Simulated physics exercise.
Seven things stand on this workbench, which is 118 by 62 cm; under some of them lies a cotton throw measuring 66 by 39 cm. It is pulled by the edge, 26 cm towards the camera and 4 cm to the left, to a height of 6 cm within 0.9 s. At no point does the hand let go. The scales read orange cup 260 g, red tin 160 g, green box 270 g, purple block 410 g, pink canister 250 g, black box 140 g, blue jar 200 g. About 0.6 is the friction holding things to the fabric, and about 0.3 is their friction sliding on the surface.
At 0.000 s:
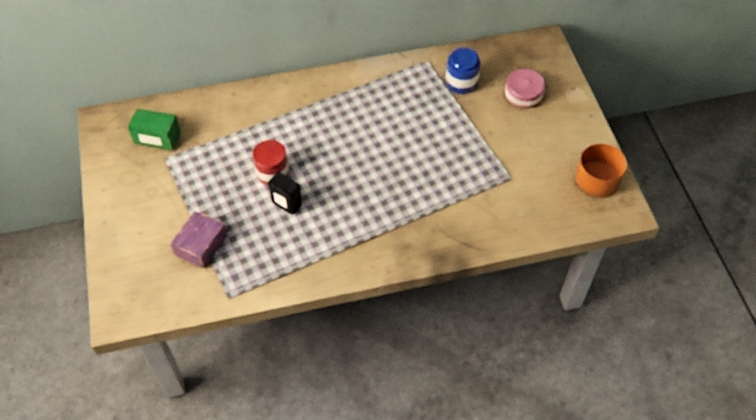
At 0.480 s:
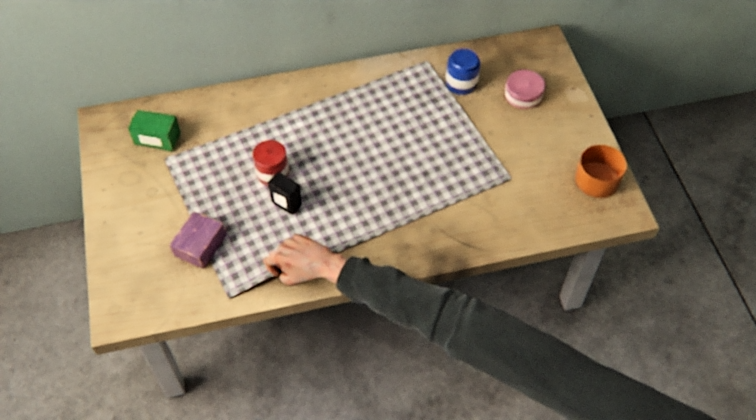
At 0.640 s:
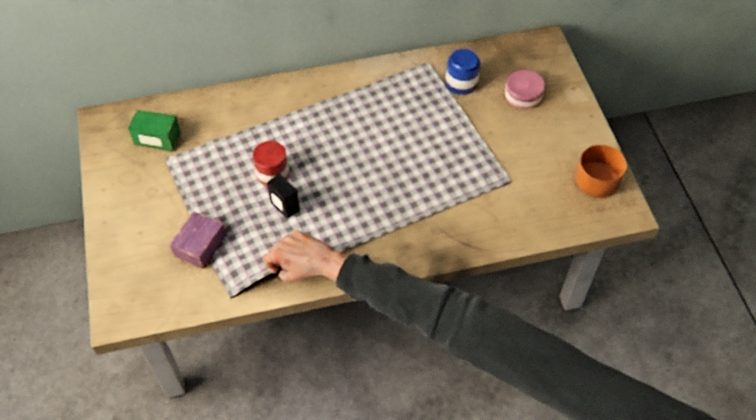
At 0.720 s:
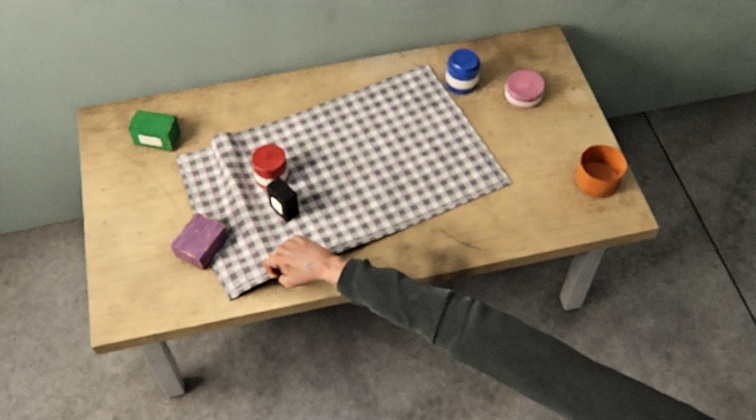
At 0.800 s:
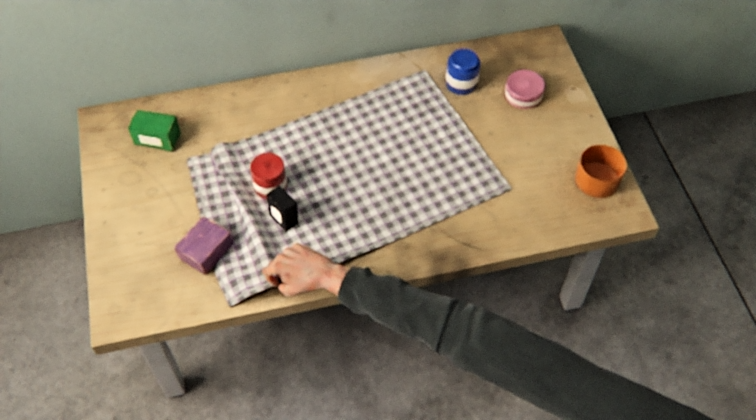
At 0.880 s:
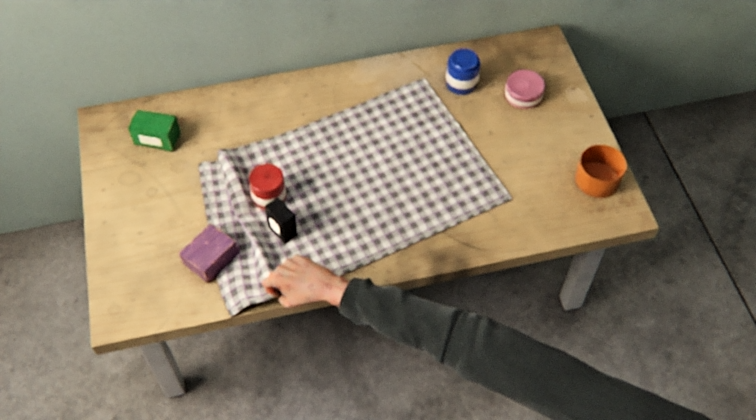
In this clip, a hand reaches onto a workbench, grips the near edge of a checkered cloth and pulls it slightly toward the viewer, wrinkling its left side as the red tin, black box and purple block shift along.
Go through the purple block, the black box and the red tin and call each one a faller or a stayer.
Purple block: Faller. Black box: Faller. Red tin: Faller.
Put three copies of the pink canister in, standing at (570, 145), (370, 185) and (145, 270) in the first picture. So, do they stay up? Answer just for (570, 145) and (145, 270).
Still on top, then still on top.
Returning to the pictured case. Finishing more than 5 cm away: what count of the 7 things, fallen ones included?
After counting, the figure is 3.
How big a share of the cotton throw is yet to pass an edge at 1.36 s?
I'd estimate close to 60 per cent.
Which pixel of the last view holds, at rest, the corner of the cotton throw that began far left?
That corner comes to rest close to (280, 259) in the last view.
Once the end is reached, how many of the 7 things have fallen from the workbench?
Count recorded: 3.
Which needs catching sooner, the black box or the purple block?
I'd pick the purple one.
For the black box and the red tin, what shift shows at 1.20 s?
Roughly black box 20 cm and red tin 20 cm.
By 1.0 s, 95 % of the cotton throw is still over the top; black box 14 cm off its start, red tin 14 cm off its start, purple block 10 cm off its start.
By 1.2 s, 80 % of the cotton throw is still over the top; black box 22 cm off its start, red tin 22 cm off its start, purple block 17 cm off its start.
By 1.4 s, 60 % of the cotton throw is still over the top; black box 29 cm off its start at (287, 312), red tin 28 cm off its start at (267, 267), purple block 24 cm off its start at (218, 354).
By 1.5 s, 40 % of the cotton throw is still over the top; red tin 37 cm off its start, black box over the edge, purple block over the edge.
By 3.1 s, 5 % of the cotton throw is still over the top; red tin over the edge, black box over the edge, purple block over the edge.
